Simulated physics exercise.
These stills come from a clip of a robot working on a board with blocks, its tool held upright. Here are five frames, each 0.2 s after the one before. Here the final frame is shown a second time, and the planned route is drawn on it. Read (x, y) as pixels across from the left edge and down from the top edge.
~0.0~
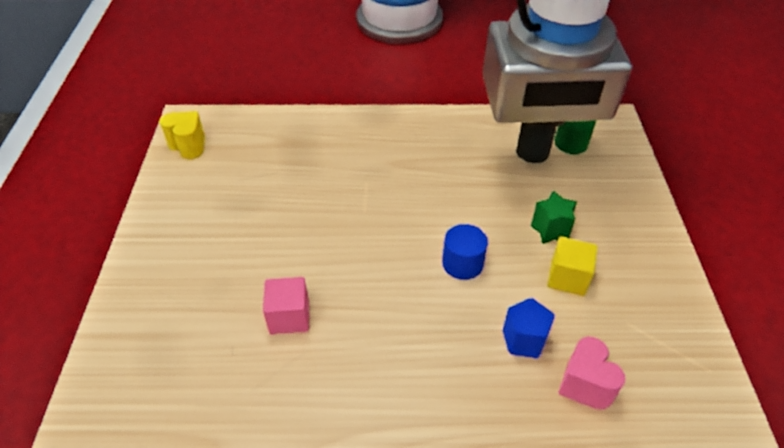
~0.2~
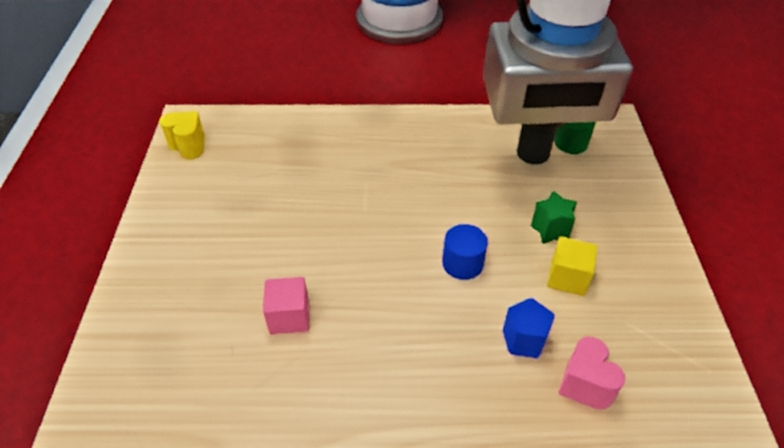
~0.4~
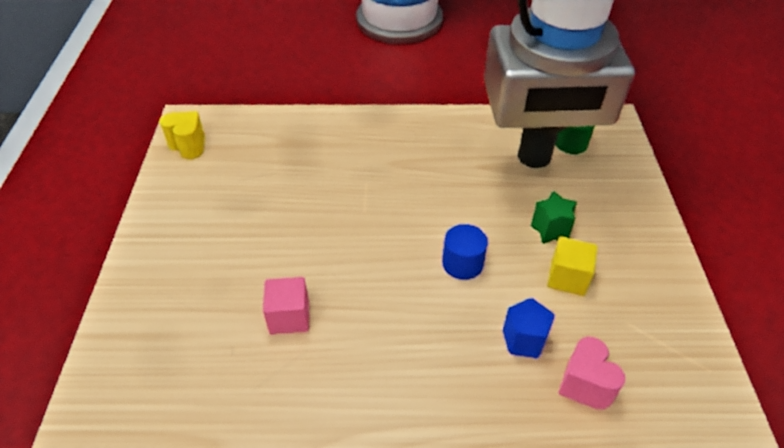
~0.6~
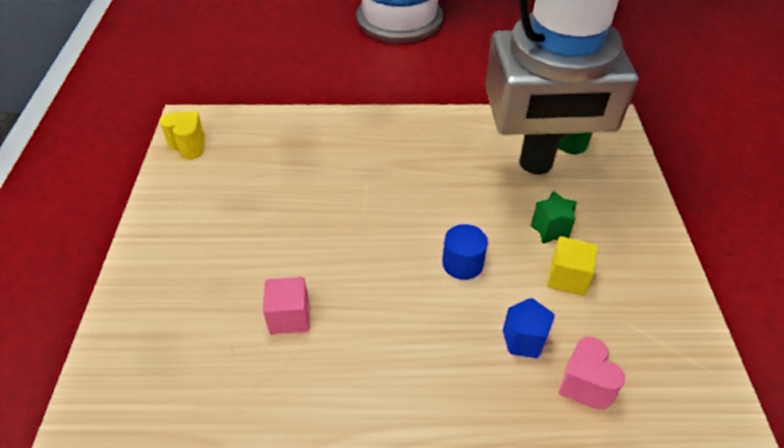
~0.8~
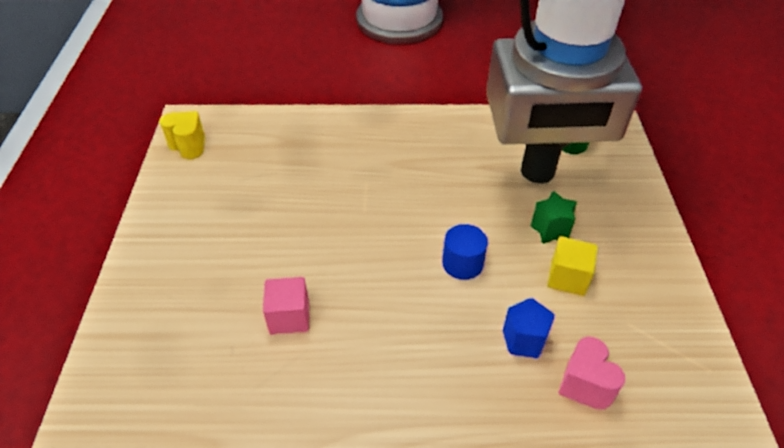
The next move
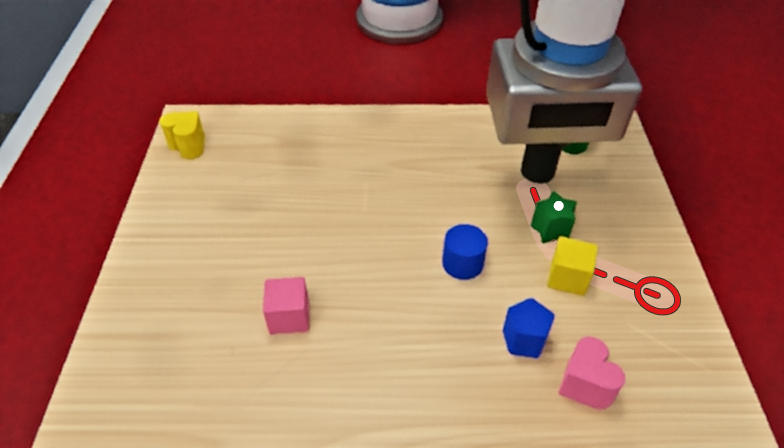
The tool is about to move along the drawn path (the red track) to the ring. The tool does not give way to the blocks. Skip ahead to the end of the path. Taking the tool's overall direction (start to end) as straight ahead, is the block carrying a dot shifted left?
No.
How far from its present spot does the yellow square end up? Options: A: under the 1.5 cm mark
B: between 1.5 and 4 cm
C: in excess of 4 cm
I choose C.
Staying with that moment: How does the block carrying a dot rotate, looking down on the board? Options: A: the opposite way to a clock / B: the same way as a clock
Option B.
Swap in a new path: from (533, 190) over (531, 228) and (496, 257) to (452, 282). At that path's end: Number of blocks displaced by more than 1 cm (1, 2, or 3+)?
Number moved: 2.
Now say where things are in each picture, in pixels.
In the first picture, tool tip (533, 152); block tops, green star (559, 206); yellow square (577, 254); green round block partly hidden.
In the second picture, tool (533, 154); blocks unchanged.
In the third picture, tool (534, 157); blocks unchanged.
In the fourth picture, tool (536, 163); blocks unchanged.
In the fifth picture, tool (538, 172); green star (559, 206); yellow square (577, 254); green round block hidden.
Path on the board, from (533, 190) over (550, 233) and (593, 270) to (657, 296); the dot is on the green star.
On the path given first. One third of the way, tool (555, 215); green star (570, 238), turned 10° clockwise; yellow square (580, 269).
Two thirds of the way, tool (601, 253); green star (601, 275), turned 55° clockwise; yellow square (586, 304), turned 25° clockwise.
At the end, tool (667, 279); green star (611, 279), turned 80° clockwise; yellow square (586, 305), turned 30° clockwise; green round block in place.
